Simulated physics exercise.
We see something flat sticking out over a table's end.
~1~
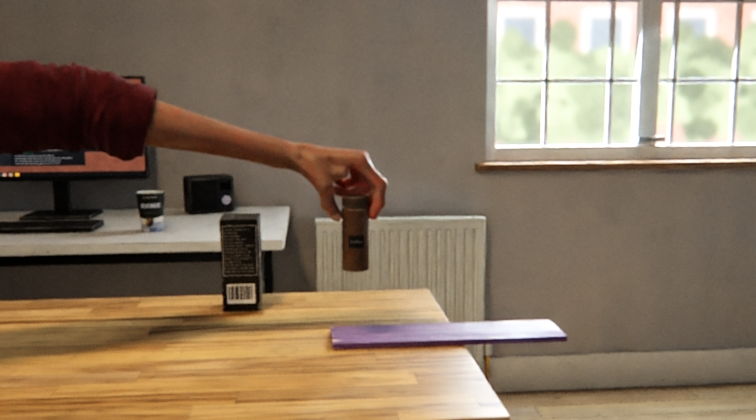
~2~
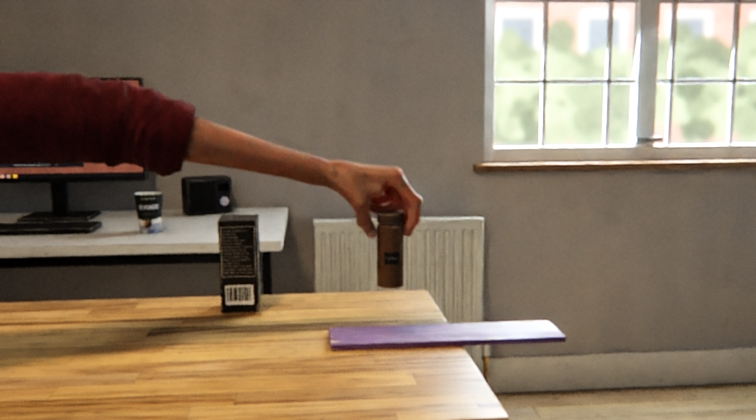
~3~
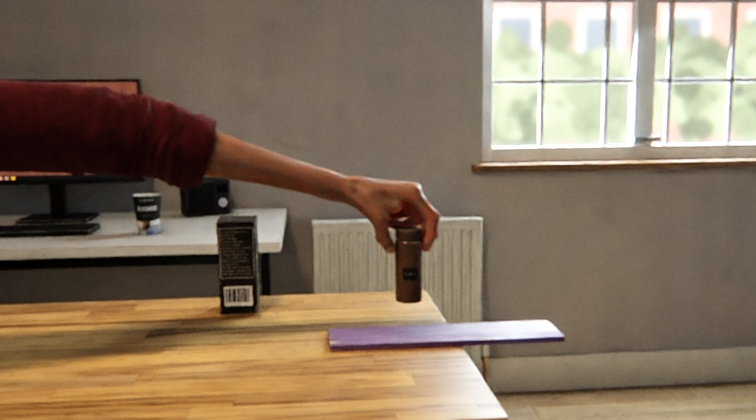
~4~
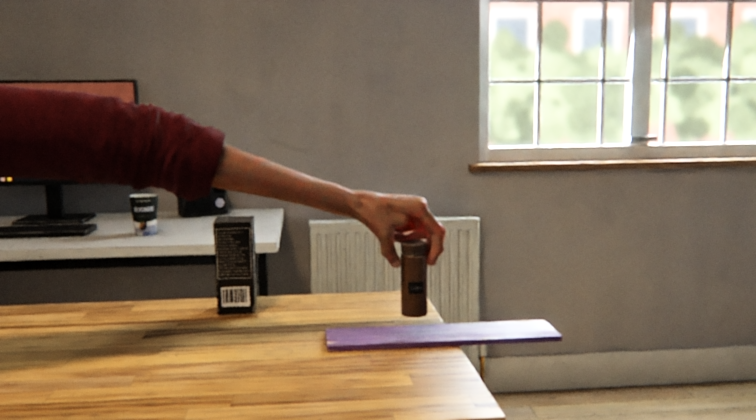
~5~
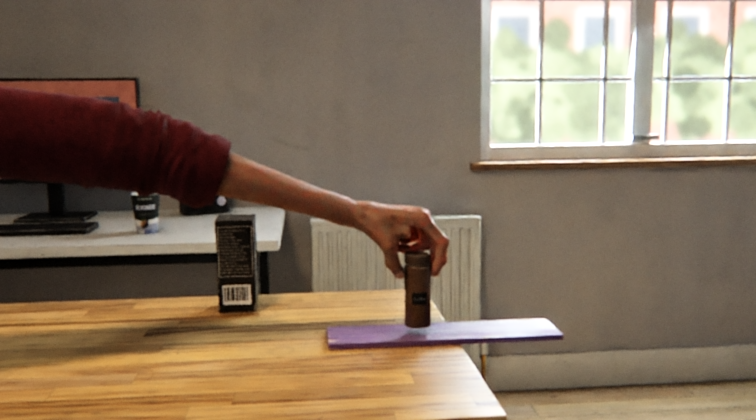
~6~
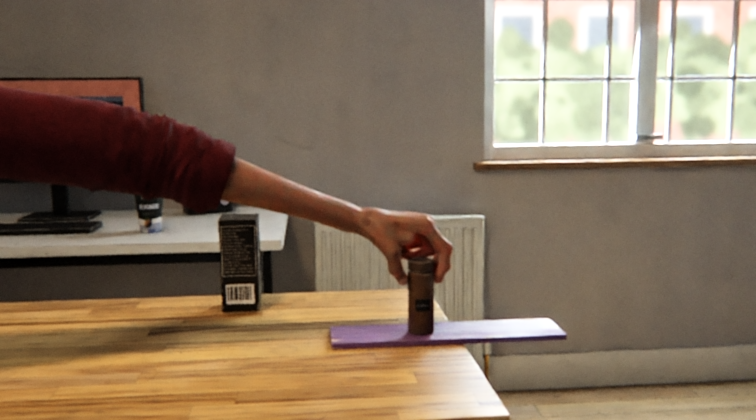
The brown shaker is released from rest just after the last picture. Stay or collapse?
The plank holds.
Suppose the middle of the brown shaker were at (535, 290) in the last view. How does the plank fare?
Then it comes down.
Then, 0.40 s after the last picture, nothing has stirred.
Then, 1.10 s after the last picture, brown shaker resting near (421, 296).
At rest, all 3 in place. Seen from the same camera at the end, brown shaker near (421, 296). The plank keeps its balance.
